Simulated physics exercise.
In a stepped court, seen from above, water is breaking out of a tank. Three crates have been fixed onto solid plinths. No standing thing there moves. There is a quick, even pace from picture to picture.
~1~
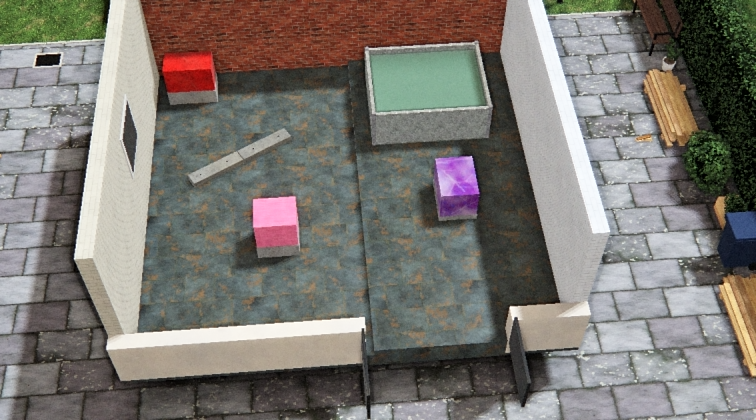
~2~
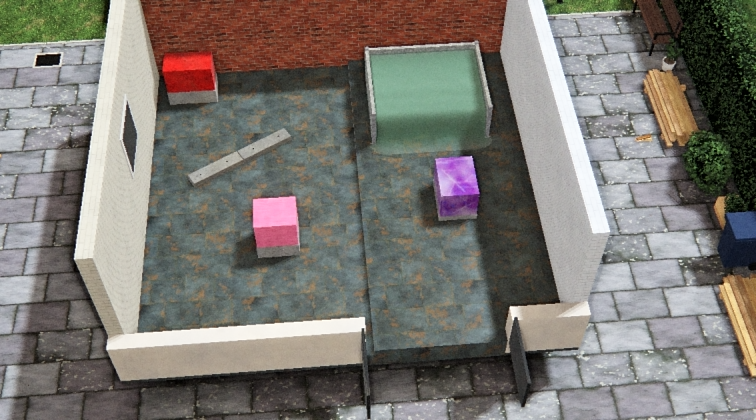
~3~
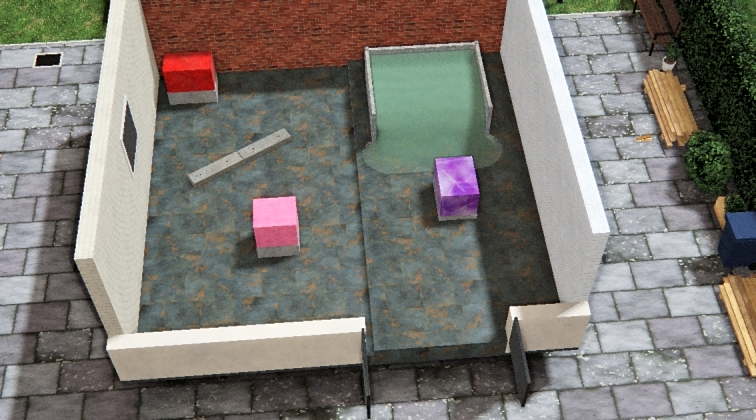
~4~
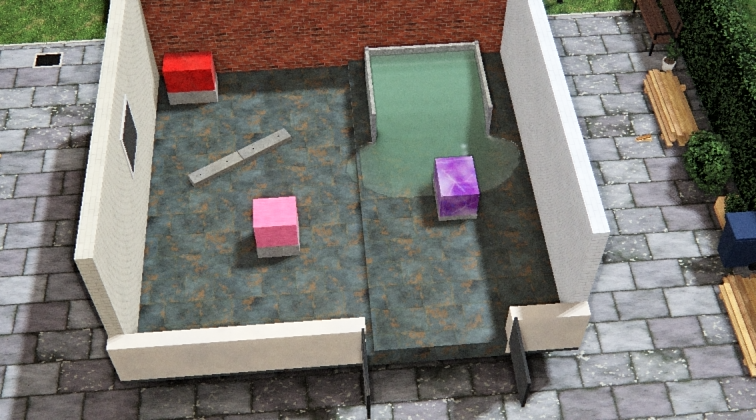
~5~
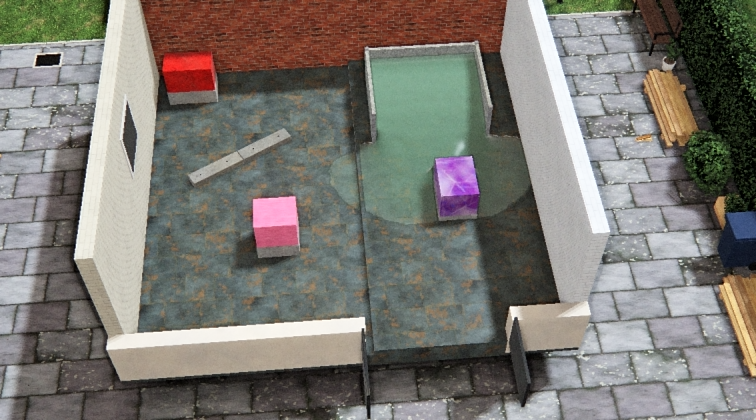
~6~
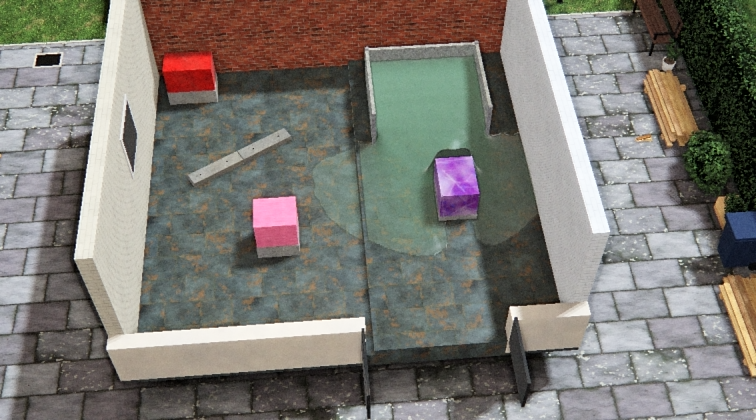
At first, greenish water sits still in an open tank against the brick wall of a walled court, with red, pink and purple blocks standing on the floor. Then the water pours out through the tank's near side, spreads around the purple block and fans wider across the floor.
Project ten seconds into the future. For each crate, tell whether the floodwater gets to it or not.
Outcome: Purple crate: Too low; red crate: High enough; pink crate: High enough.
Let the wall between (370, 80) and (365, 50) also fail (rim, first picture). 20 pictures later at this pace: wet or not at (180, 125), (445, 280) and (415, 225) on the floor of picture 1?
Read off point by point, the answer is soaking, not soaked, not soaked.
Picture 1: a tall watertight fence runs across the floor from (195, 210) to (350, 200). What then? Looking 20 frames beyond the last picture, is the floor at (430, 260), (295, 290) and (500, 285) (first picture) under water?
One after the other: Awash, flooded, wet.
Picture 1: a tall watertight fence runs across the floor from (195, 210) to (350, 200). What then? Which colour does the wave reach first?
I say the purple-painted one.
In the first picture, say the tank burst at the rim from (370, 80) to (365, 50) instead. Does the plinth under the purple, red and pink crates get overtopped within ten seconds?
The purple crate is not overtopped, the red crate is overtopped, and the pink crate is not overtopped.
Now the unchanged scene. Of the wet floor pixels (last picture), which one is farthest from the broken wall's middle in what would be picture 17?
Pixel estimate: (218, 352).
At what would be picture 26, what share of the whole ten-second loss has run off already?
Around 55 %.
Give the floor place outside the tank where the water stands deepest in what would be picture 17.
My finger goes to (564, 323).
A moment on, water covers 40 % of the floor; the purple crate water round its plinth, the red crate not reached, the pink crate water round its plinth.
Next, water covers 45 % of the floor; the purple crate water round its plinth, the red crate not reached, the pink crate water round its plinth.
Then, water covers 65 % of the floor; the purple crate water round its plinth, the red crate not reached, the pink crate water round its plinth.
Later, water covers 80 % of the floor; the purple crate water round its plinth, the red crate water round its plinth, the pink crate water round its plinth.
In the end, water covers 95 % of the floor; the purple crate was topped, the red crate stayed above the water, the pink crate stayed above the water.
